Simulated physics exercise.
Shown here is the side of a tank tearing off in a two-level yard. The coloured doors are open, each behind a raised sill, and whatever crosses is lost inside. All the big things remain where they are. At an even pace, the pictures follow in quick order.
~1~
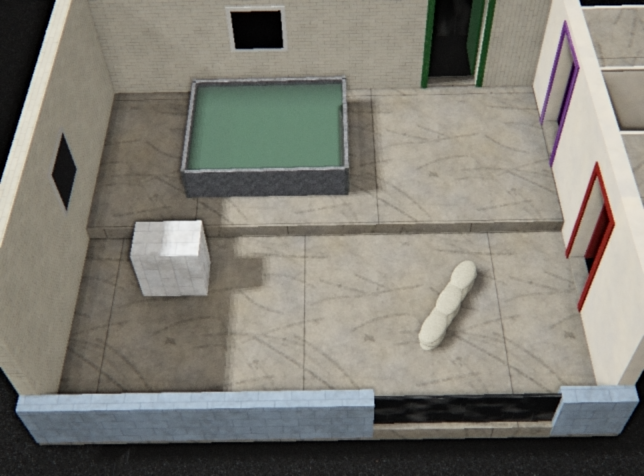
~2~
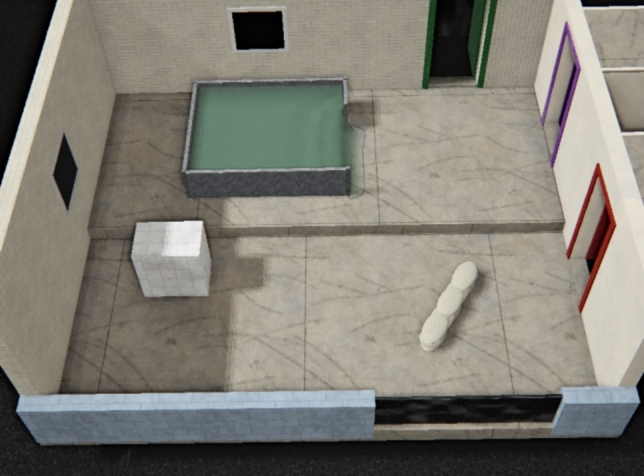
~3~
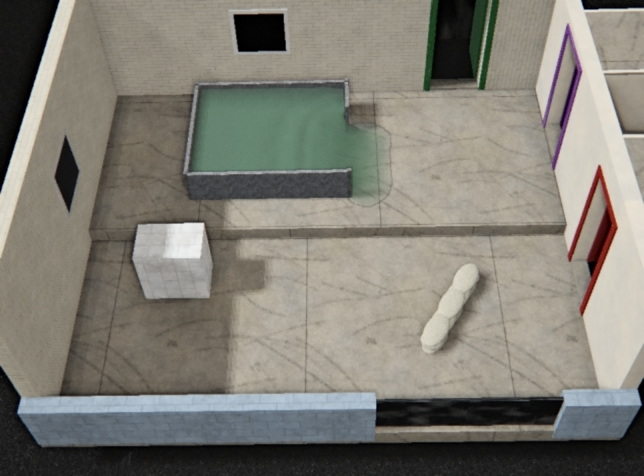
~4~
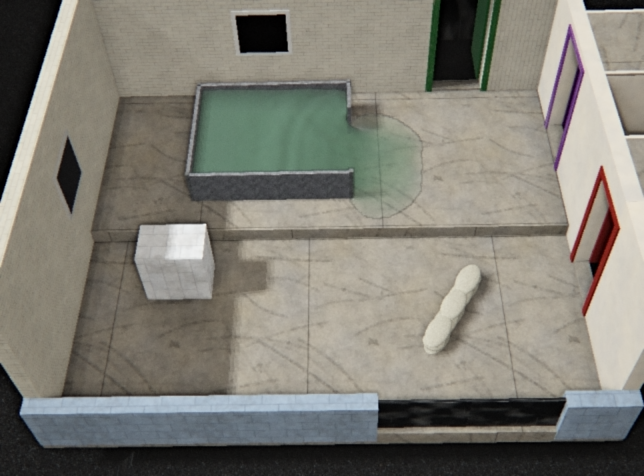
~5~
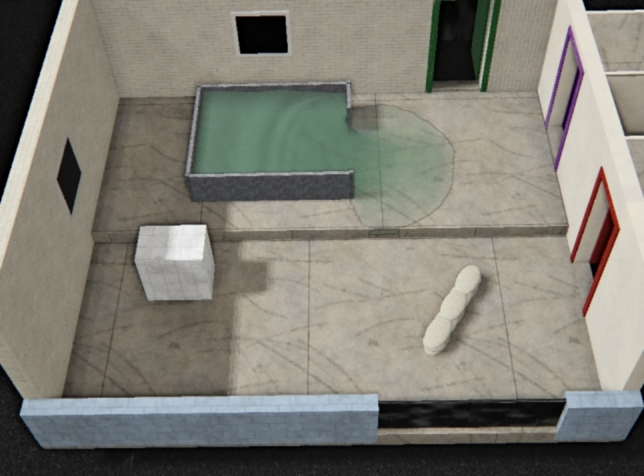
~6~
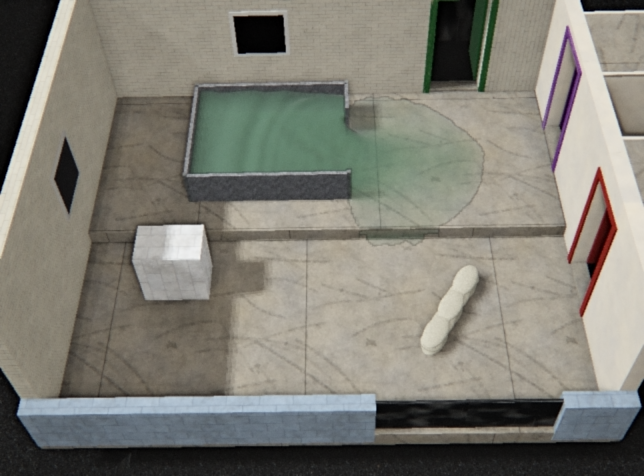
Green-tinted water pours through a gap that opens in the right side of a grey-walled tank, spreading rightward across the upper level in a widening rounded sheet, then reaching over the step edge, while the pale block and lumpy object stay still.
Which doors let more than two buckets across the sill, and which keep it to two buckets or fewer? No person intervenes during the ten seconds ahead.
At the end, the red door will get more than two buckets; the green door will get more than two buckets; the purple door will get more than two buckets.
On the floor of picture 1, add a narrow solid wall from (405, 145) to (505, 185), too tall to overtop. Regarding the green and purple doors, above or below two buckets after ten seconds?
I'd say the green door tops the limit and the purple door misses the limit.
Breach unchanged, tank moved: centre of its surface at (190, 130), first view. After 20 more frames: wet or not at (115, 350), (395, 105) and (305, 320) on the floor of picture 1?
My reading is missed by the flood first, hit by the flood next and missed by the flood last.
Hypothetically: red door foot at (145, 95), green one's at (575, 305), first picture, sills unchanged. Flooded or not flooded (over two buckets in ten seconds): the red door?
Here the red door remains short of it.
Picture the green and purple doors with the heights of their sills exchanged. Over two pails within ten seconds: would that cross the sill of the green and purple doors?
Result - the green door remains within bounds, and the purple door tops the threshold.
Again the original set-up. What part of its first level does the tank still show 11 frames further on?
56 percent or thereabouts.
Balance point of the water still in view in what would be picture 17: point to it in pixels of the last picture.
Somewhere around (360, 163) in the last view.
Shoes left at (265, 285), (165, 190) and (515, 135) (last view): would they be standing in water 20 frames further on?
First spot not wet, second not wet, third inundated.
A moment on, water covers 25 % of the floor; the red door not reached, the green door wet at the sill, nothing in, the purple door under two buckets in.
Next, water covers 30 % of the floor; the red door wet at the sill, nothing in, the green door wet at the sill, nothing in, the purple door over two buckets in.
Then, water covers 40 % of the floor; the red door over two buckets in, the green door under two buckets in, the purple door far over two buckets in.
Later, water covers 55 % of the floor; the red door far over two buckets in, the green door over two buckets in, the purple door far over two buckets in.
In the end, water covers 80 % of the floor; the red door far over two buckets in, the green door far over two buckets in, the purple door far over two buckets in.
